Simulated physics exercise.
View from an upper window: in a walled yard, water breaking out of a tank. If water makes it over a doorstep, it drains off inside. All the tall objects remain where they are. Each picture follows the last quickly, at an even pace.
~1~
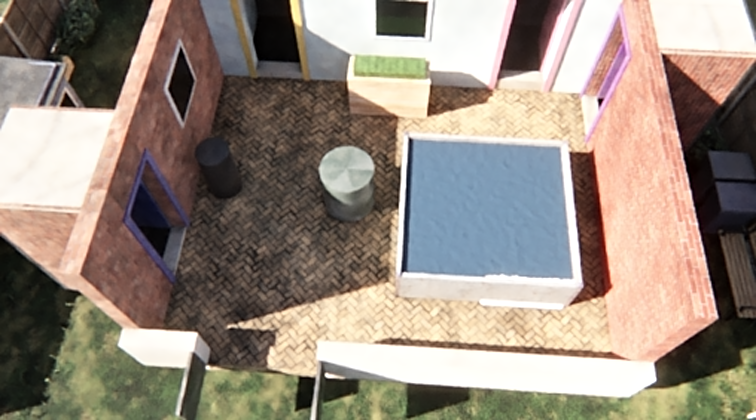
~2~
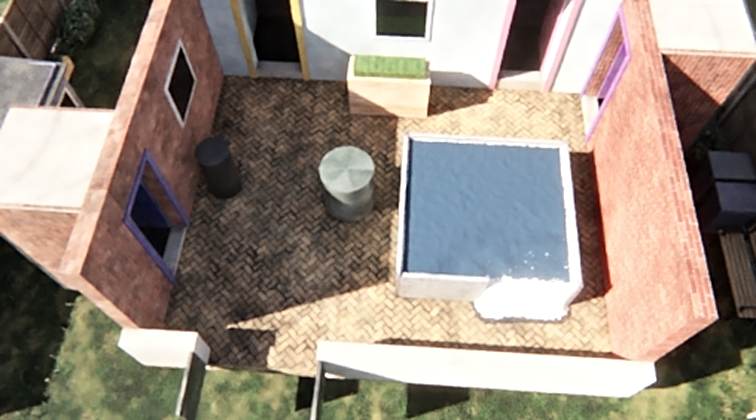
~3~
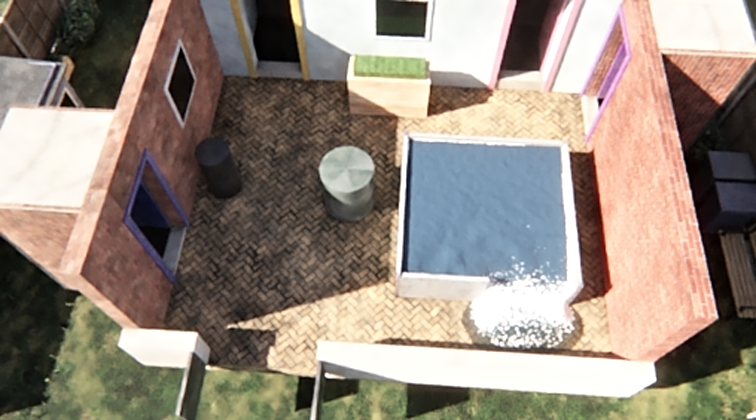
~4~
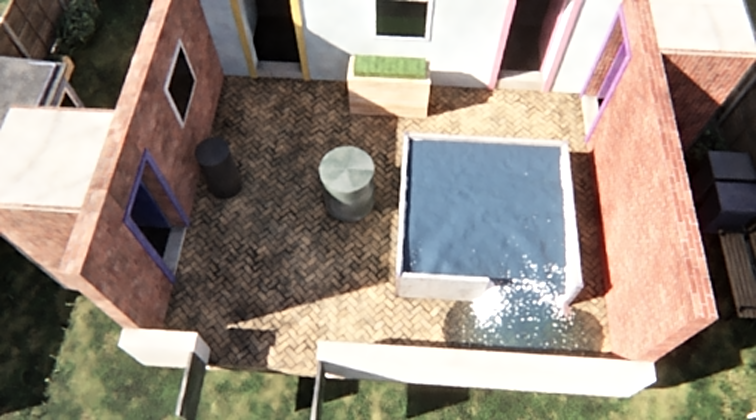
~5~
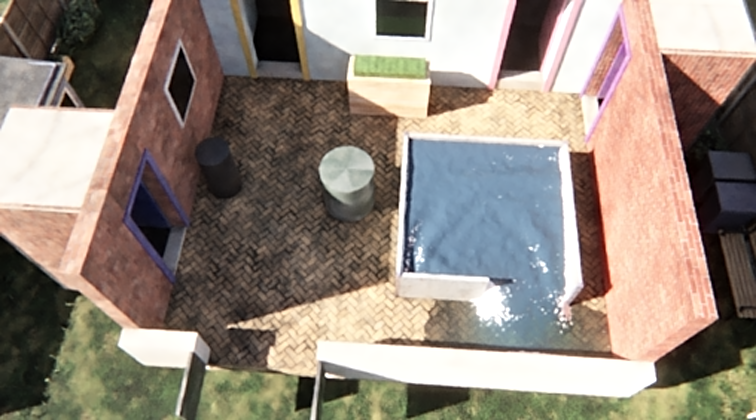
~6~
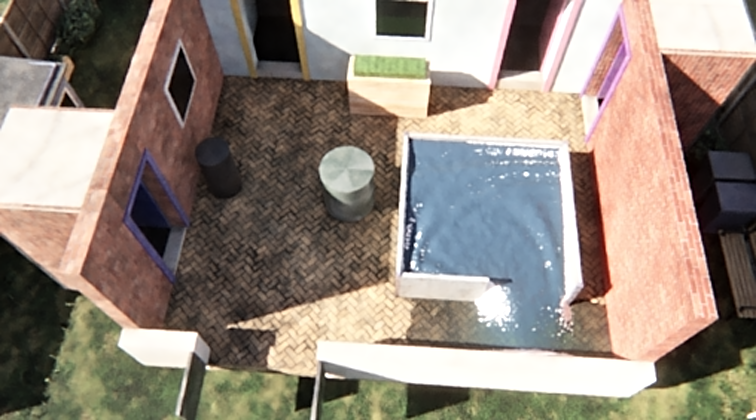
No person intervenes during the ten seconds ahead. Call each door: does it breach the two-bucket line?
Calls: The yellow door does not breach it; the blue door breaches it; the pink door does not breach it; the purple door breaches it.
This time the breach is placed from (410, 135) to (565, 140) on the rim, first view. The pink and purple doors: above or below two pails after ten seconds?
The pink door ends up above, while the purple door ends up above.
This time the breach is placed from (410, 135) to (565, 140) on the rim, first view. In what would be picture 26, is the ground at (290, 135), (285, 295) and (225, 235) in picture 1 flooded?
The first spot is soaked, the second spared and the third soaked.
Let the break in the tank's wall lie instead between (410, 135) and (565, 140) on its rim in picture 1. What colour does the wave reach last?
That's the blue one.
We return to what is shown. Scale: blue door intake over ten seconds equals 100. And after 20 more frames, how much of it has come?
That share would be near 15 %.
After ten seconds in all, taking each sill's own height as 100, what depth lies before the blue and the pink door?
Approx. 200 % then 40 %.
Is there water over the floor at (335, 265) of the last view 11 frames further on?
It'll be soaked.
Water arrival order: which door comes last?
Looks like the door marked yellow.
A moment on, water covers 20 % of the floor; the yellow door not reached, the blue door not reached, the pink door not reached, the purple door not reached.
Next, water covers 40 % of the floor; the yellow door not reached, the blue door not reached, the pink door not reached, the purple door not reached.
Then, water covers 60 % of the floor; the yellow door not reached, the blue door over two buckets in, the pink door wet at the sill, nothing in, the purple door under two buckets in.
Later, water covers 95 % of the floor; the yellow door wet at the sill, nothing in, the blue door far over two buckets in, the pink door wet at the sill, nothing in, the purple door over two buckets in.
In the end, water covers 100 % of the floor; the yellow door wet at the sill, nothing in, the blue door far over two buckets in, the pink door wet at the sill, nothing in, the purple door far over two buckets in.
